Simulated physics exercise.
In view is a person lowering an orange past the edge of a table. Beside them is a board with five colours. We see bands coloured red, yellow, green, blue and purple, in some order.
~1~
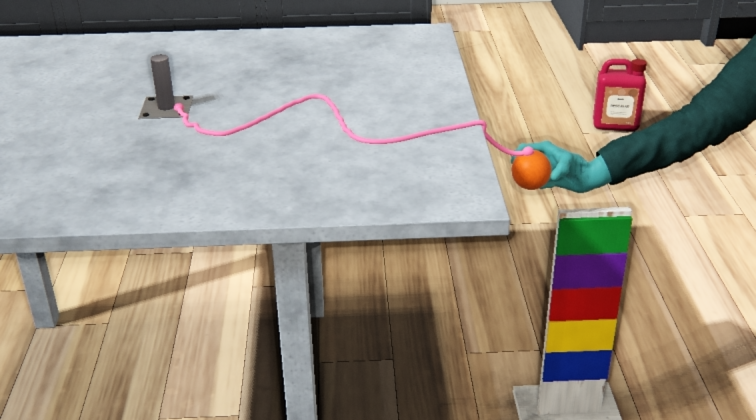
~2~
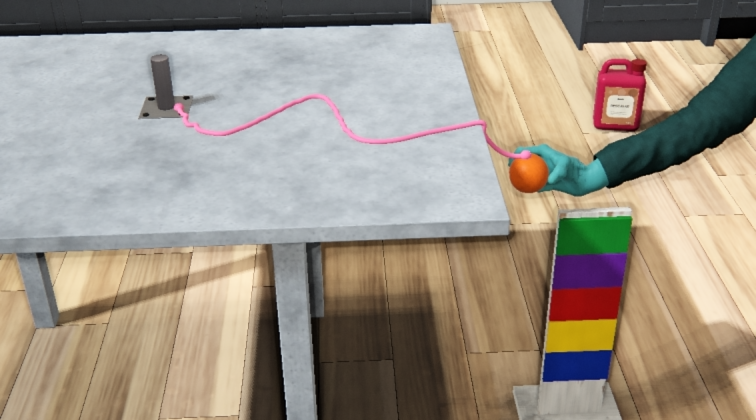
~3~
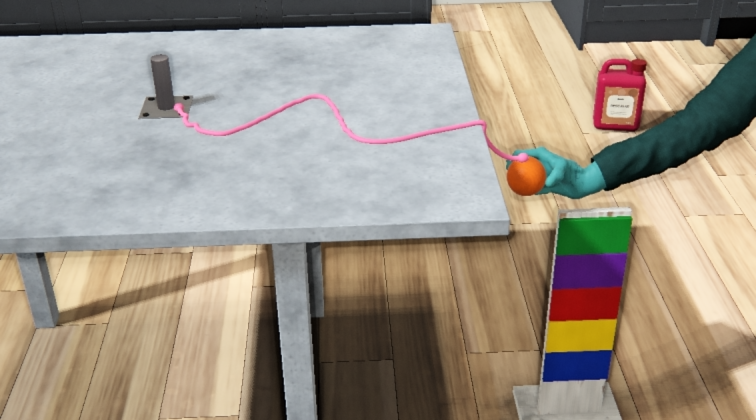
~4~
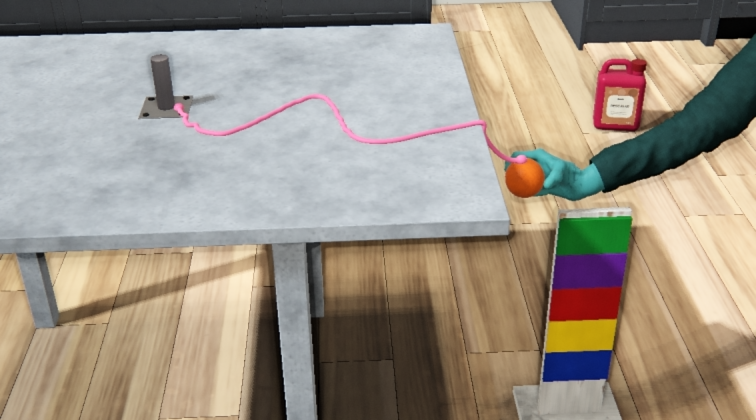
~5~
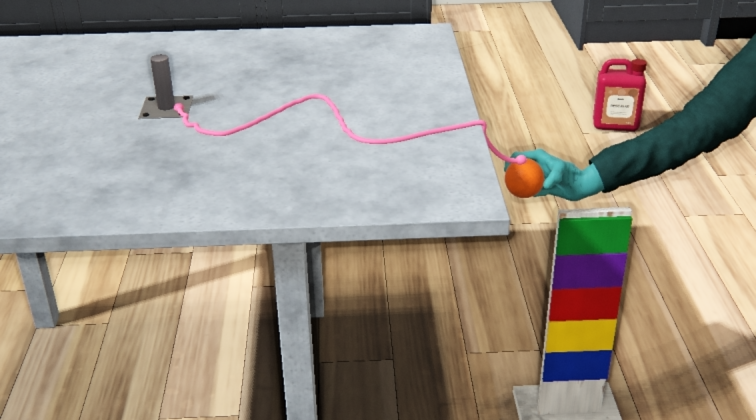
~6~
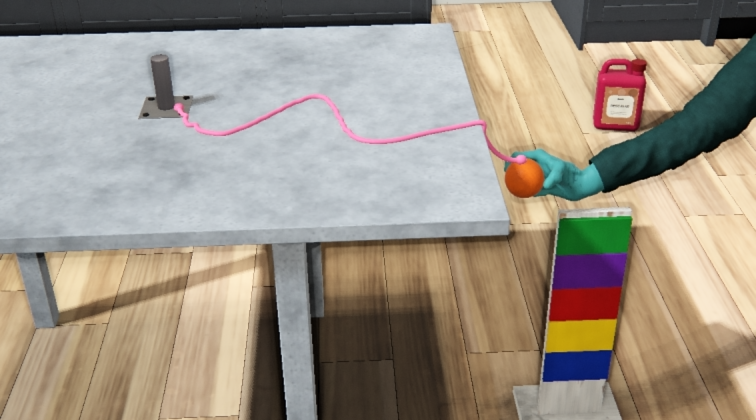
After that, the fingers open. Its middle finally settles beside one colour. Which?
Red.
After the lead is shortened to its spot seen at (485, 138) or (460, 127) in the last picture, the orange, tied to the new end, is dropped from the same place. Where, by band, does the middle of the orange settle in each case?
First try: Purple; second try: Green.
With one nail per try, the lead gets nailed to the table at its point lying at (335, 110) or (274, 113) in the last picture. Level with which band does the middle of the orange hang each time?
Results, in sequence: Green / purple.
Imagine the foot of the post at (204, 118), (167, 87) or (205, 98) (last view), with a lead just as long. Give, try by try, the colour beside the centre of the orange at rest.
For the first it is yellow, for the second red, for the third yellow.
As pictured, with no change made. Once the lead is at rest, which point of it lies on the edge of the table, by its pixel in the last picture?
Roughly (351, 135).
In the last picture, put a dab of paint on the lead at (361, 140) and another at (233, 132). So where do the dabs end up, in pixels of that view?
They go to (480, 135) and to (278, 110).
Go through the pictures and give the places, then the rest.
In the first picture, orange (531, 170); green (594, 237); purple (590, 272); red (586, 305); yellow (581, 337); blue (577, 367).
In the second picture, orange (529, 173); lead through (189, 125) (260, 120) (330, 103) (361, 140) (448, 129).
In the third picture, orange (527, 176).
In the fourth picture, orange (525, 178); lead through (189, 125) (260, 120) (330, 103) (361, 140) (448, 129).
In the fifth picture, orange (524, 178).
In the sixth picture, orange (524, 178); lead through (189, 125) (260, 120) (330, 103) (361, 140) (448, 129).
A little later, orange near (502, 308); level with red.
Next, orange near (442, 298); level with red.
When it is over, orange near (473, 304); level with red. The lead holds its middle at red.
